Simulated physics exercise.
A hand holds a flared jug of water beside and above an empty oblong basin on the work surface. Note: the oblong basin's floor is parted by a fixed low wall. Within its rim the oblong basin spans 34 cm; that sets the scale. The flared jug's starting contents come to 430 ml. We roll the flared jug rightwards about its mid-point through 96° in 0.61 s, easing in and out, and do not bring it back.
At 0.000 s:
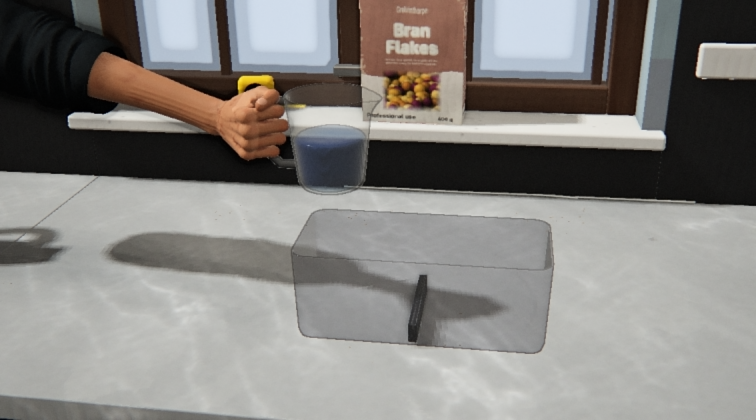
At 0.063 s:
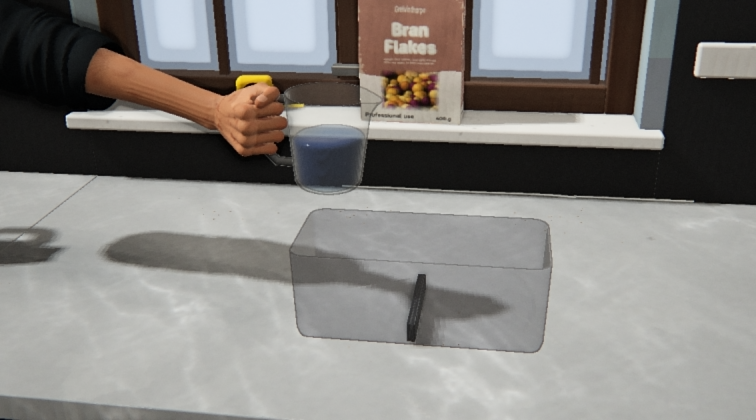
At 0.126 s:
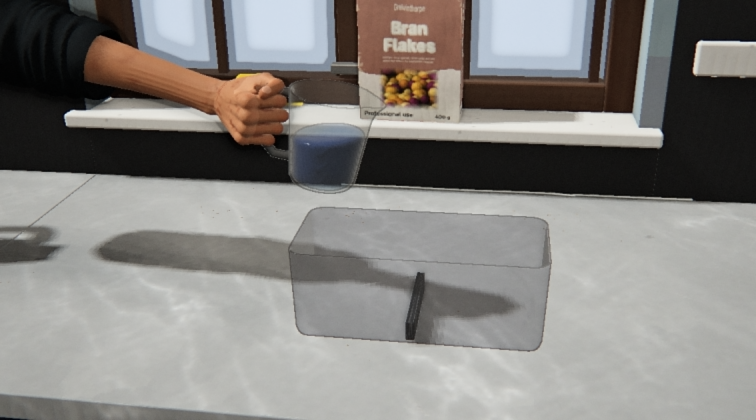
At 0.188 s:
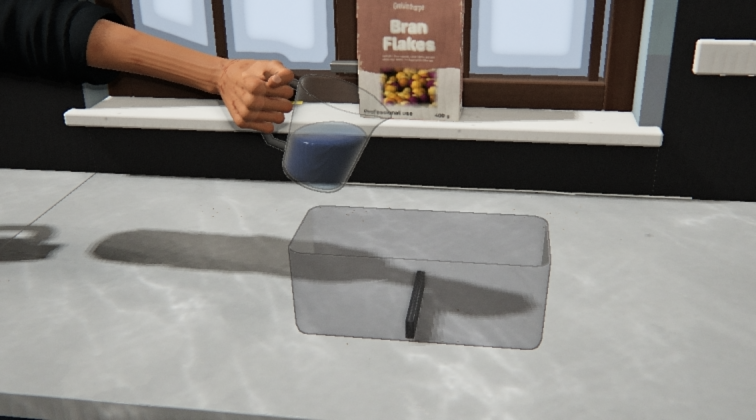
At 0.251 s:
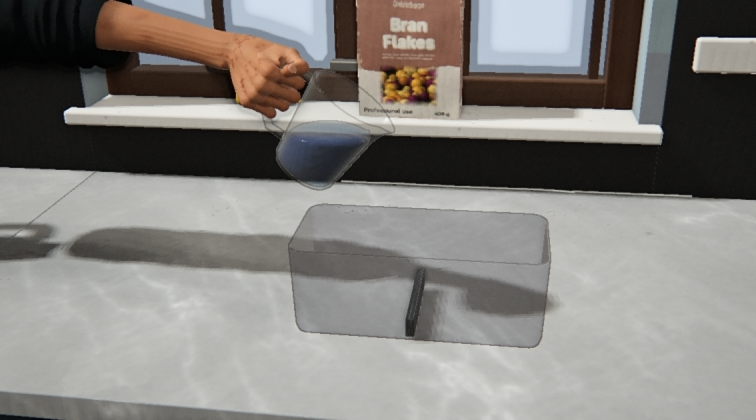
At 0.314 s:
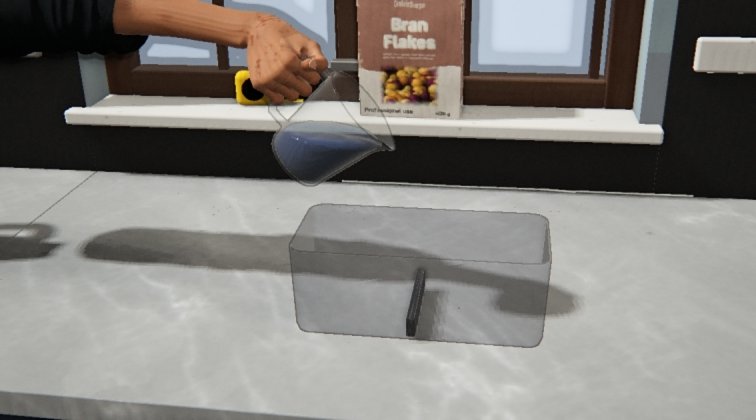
On a pale work surface before a windowsill with a box of Bran Flakes, a hand holds a flared jug of blue liquid upright above an empty, clear oblong basin. The hand rolls the jug rightwards, slowly at first, then further into a steep lean, the liquid shifting towards its lowered rim.
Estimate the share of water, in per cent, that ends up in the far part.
About 90 per cent.
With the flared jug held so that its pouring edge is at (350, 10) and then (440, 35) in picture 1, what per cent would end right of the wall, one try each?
Try 1: 75 %; try 2: 70 %.
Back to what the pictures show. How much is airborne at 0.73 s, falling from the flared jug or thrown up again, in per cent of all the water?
In-air share: About 16 %.
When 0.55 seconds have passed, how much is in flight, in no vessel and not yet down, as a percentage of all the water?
About 26 per cent.
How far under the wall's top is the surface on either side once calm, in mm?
Left about 26 mm, right about 12 mm.
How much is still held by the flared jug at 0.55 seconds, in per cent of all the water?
Roughly 64 per cent.
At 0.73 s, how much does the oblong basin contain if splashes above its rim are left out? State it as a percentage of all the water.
Roughly 62 %.
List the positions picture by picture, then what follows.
It leans 0°; its right rim is at (382, 98); the water meets the walls at (296, 133) and (366, 135); the oblong basin's rim runs from (302, 232) to (551, 246); the wall's top is at (418, 299), in the first frame.
It leans 3°; its right rim is at (382, 100); the water meets the walls at (294, 133) and (366, 134), in the second frame.
It leans 10°; its right rim is at (387, 105); the water meets the walls at (294, 132) and (366, 133), in the third frame.
It leans 21°; its right rim is at (392, 116); the water meets the walls at (292, 132) and (368, 134), in the fourth frame.
It leans 35°; its right rim is at (396, 131); the water meets the walls at (287, 130) and (371, 135), in the fifth frame.
It leans 50°; its right rim is at (396, 148); the water meets the walls at (282, 127) and (382, 139), in the sixth frame.
Then, 0.55 s in, the tilt is 94° and 63 per cent is still to pour, 3 is left of the wall and 7 right of it.
Then, 0.73 s in, the tilt is 96° and 21 per cent is still to pour, 3 is left of the wall and 59 right of it.
Then, 0.91 s in, the tilt is 96° and 6 per cent is still to pour, 6 is left of the wall and 83 right of it.
Then, 1.11 s in, the tilt is 96° and 1 per cent is still to pour, 7 is left of the wall and 90 right of it.
Finally, 9 per cent lies left of the wall, 90 right of it and 1 outside.
